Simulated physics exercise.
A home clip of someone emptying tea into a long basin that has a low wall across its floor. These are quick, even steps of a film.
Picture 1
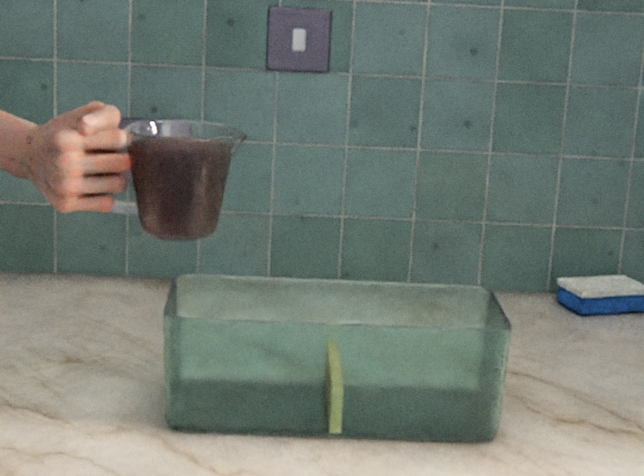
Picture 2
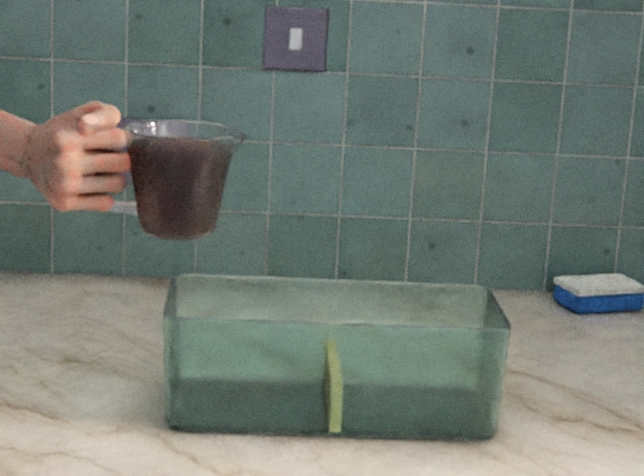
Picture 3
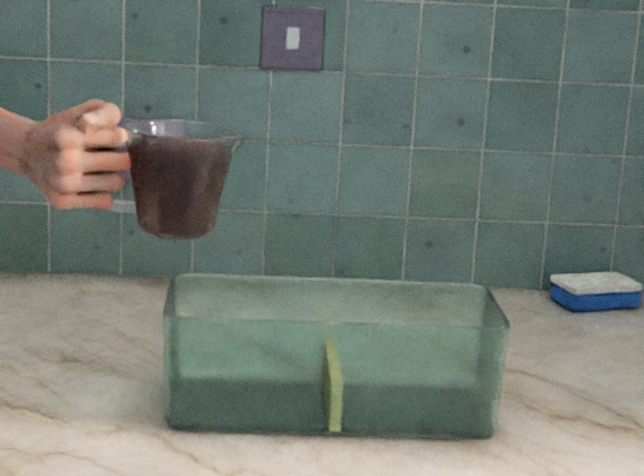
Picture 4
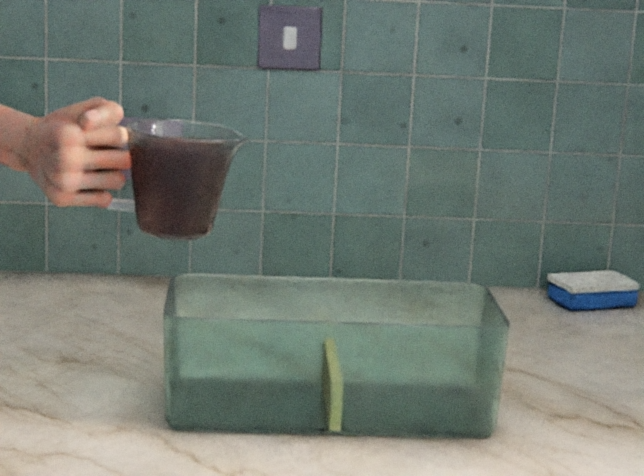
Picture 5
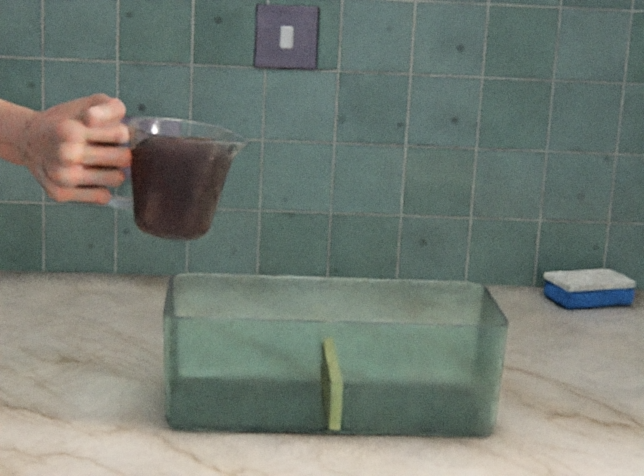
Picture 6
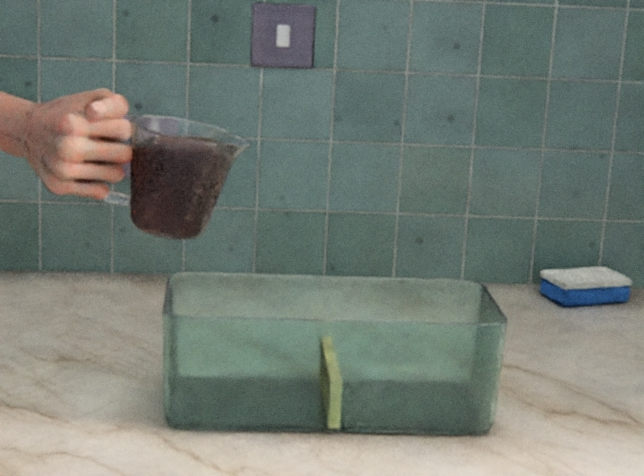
We see a hand holding a clear jug of dark tea above the left side of a long green glass basin with a low yellowish wall inside, then slowly tilting the jug slightly to the right.
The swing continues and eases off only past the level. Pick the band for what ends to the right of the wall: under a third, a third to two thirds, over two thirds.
It comes to less than a third.
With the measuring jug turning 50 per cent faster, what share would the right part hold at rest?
Close to 5 per cent.
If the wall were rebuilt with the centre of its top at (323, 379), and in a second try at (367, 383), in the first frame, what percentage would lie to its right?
About 20 and 10 per cent.
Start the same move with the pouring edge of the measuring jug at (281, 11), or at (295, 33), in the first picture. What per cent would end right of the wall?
About 85 and 90 per cent.
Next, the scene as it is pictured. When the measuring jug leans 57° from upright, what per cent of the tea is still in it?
Roughly 75 in a hundred.
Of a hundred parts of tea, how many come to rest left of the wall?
Near 95 %.
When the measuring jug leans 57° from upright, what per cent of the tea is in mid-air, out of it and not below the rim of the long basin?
Close to 15 per cent.
A moment on, the measuring jug is tipped part way and 77 per cent is still to pour, 7 is left of the wall and 0 right of it.
Next, the measuring jug is tipped on its side and 24 per cent is still to pour, 60 is left of the wall and 1 right of it.
Then the measuring jug is tipped on its side and 1 per cent is still to pour, 94 is left of the wall and 2 right of it.
Later the measuring jug is tipped on its side and 0 per cent is still to pour, 96 is left of the wall and 3 right of it.
In the end 96 per cent lies left of the wall, 3 right of it and 2 outside.
